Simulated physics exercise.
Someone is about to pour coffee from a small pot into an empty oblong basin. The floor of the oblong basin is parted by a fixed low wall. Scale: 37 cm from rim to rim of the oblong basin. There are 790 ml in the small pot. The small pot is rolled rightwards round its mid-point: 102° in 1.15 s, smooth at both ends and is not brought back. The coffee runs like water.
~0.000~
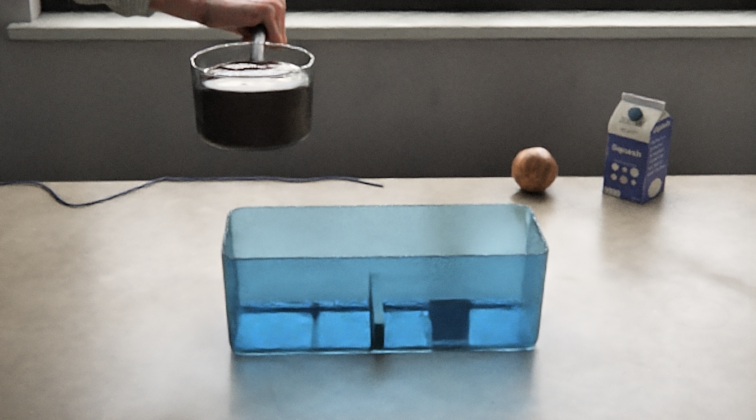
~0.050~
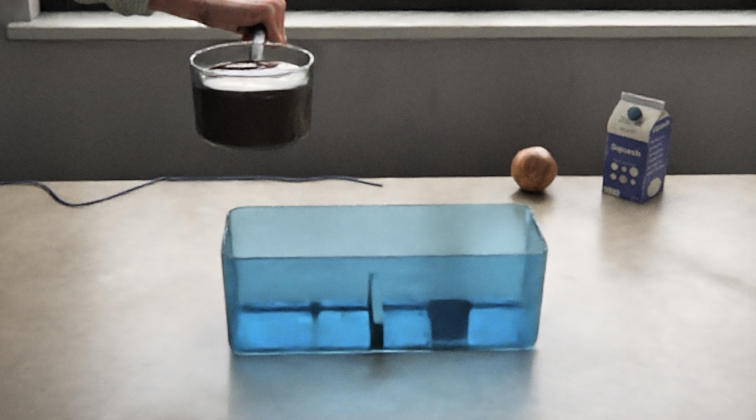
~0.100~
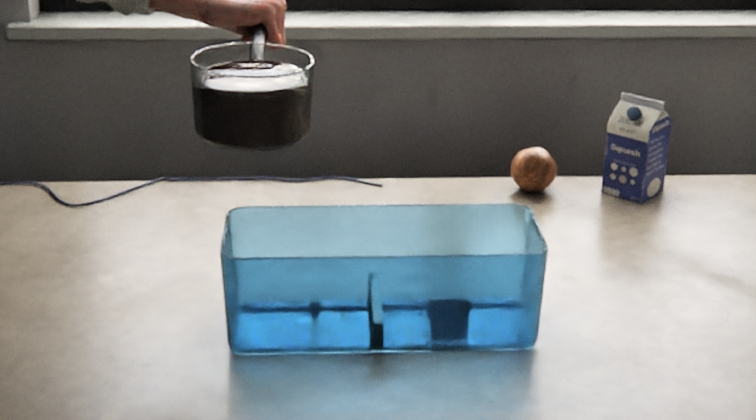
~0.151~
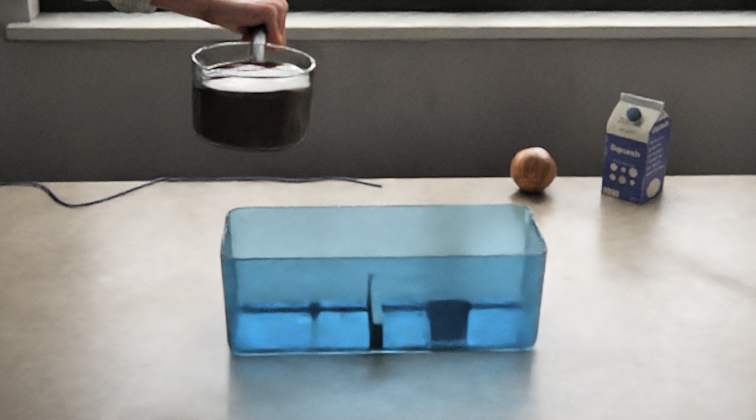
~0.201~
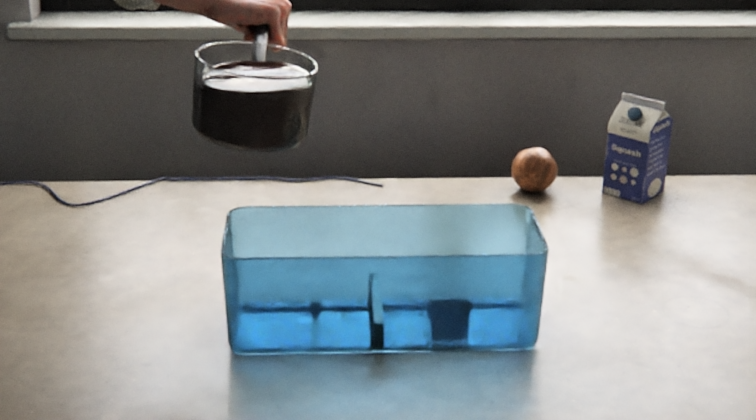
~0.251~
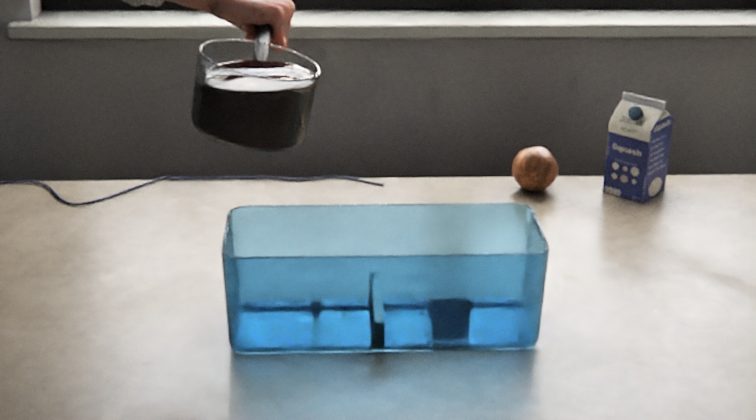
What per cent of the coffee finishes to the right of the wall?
The far part has some 60 per cent.
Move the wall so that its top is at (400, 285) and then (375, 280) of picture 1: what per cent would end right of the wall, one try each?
In turn about 20 and 60 per cent.
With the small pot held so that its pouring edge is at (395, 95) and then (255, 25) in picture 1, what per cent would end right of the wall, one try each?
First 95, then 10 per cent.
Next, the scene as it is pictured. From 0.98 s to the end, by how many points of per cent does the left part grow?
Some 26 per cent.
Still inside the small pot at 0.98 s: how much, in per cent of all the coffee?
Near 18 in a hundred.
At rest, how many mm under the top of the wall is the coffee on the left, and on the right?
Some 22 mm on the left and 16 mm on the right.
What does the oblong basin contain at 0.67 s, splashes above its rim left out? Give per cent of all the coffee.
About 5 per cent.
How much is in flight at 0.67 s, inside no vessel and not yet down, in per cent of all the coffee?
Some 24 per cent.
After 0.67 s the tilt is 64° and 71 per cent is still to pour, 3 is left of the wall and 2 right of it.
After 0.98 s the tilt is 96° and 17 per cent is still to pour, 12 is left of the wall and 53 right of it.
After 1.30 s the tilt is 102° and 2 per cent is still to pour, 33 is left of the wall and 62 right of it.
After 1.65 s the tilt is 102° and 0 per cent is still to pour, 39 is left of the wall and 60 right of it.
In the end 39 per cent lies left of the wall, 60 right of it and 1 outside.
